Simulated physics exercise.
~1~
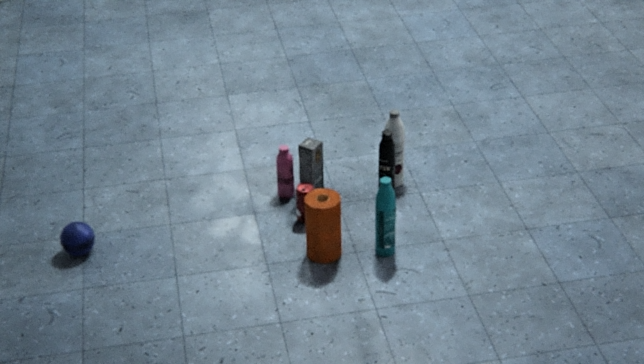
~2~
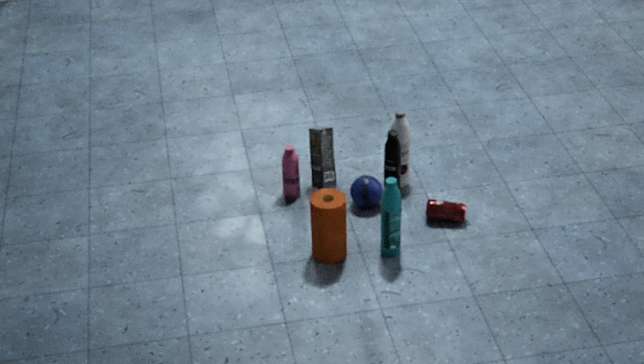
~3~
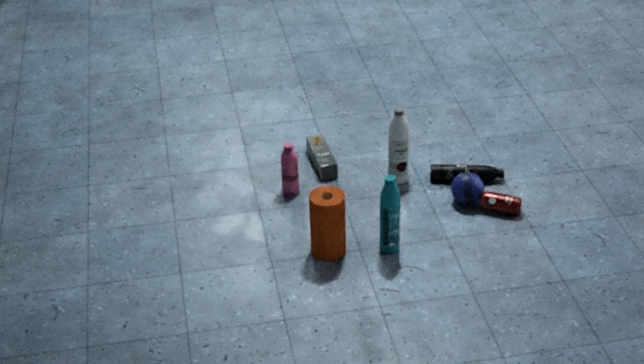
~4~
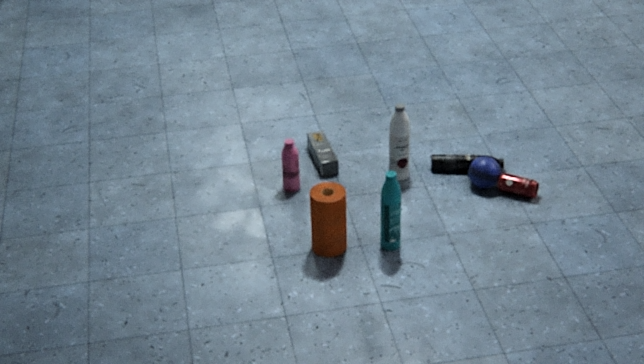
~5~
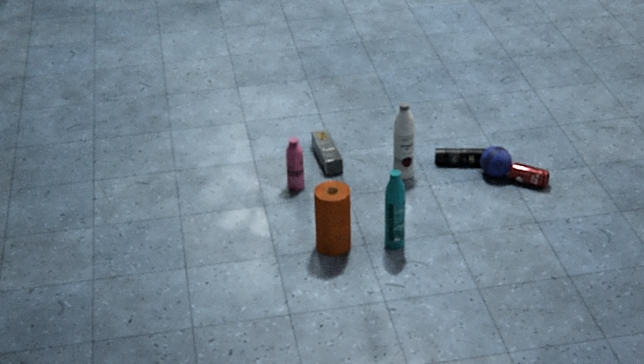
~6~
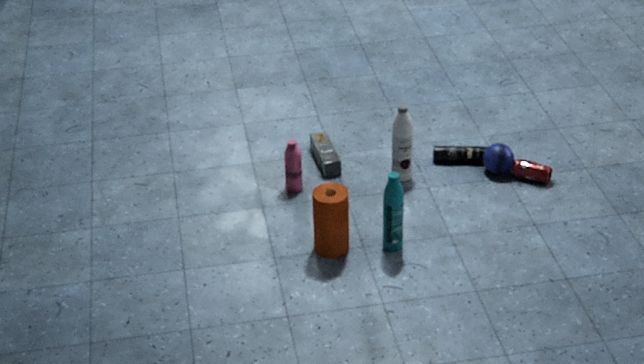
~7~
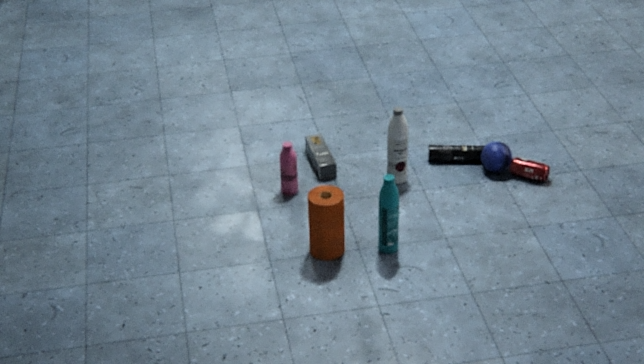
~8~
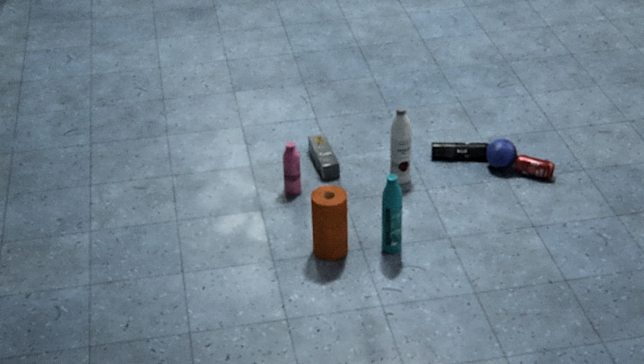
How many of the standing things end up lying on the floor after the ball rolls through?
Three of them end up on their sides, namely the grey carton, the black bottle and the red can.
